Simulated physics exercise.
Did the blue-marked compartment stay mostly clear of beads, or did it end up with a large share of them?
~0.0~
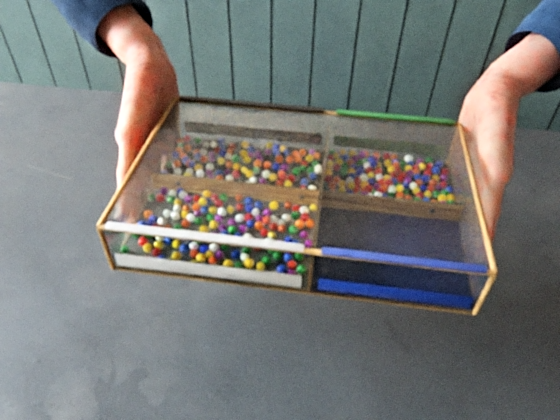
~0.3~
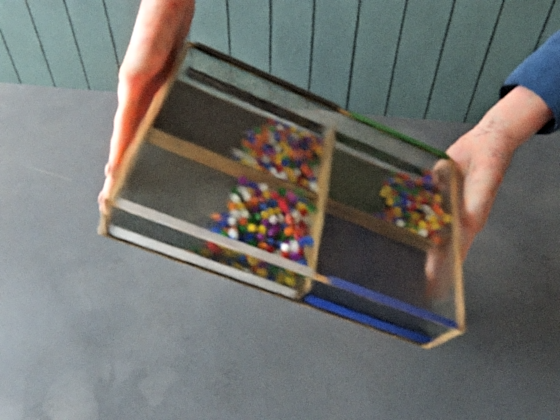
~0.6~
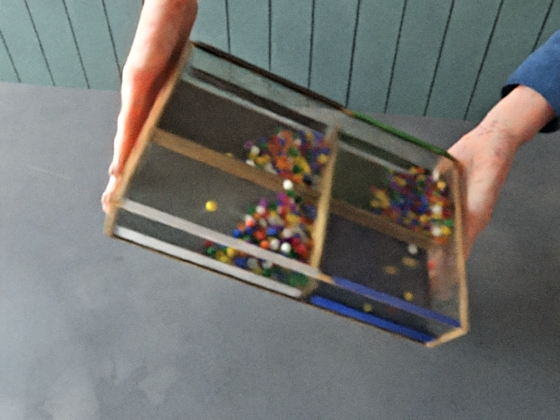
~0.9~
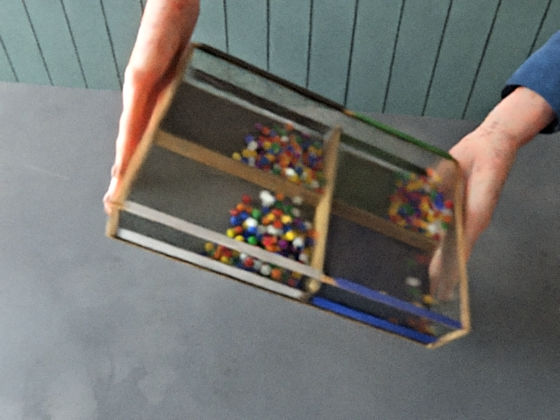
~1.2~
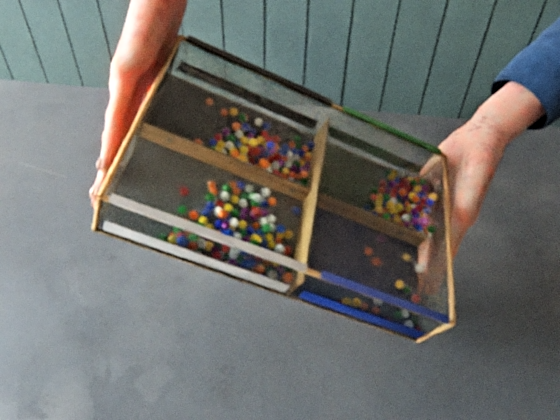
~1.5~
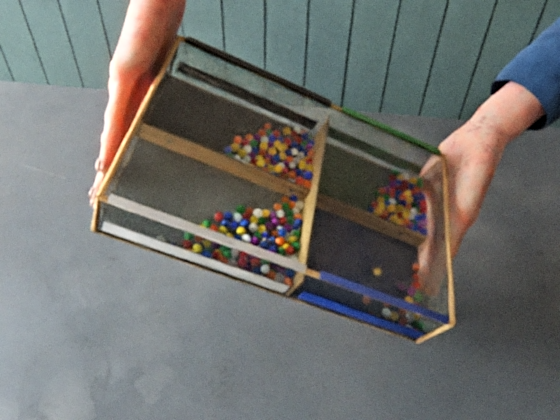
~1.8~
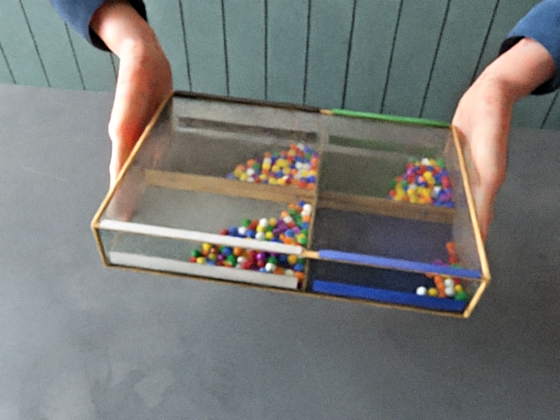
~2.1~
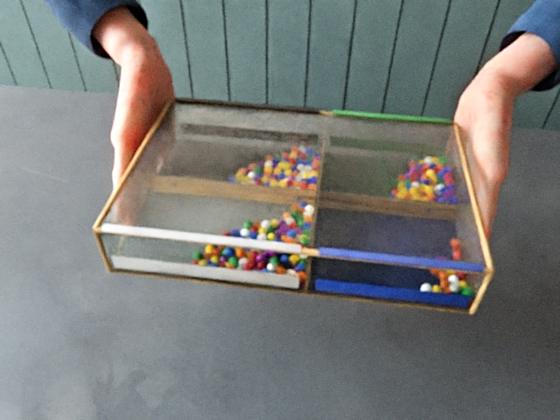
It stayed mostly clear, with only a small group of beads ending up at its right side. The green, white and black compartments each kept a much bigger share.
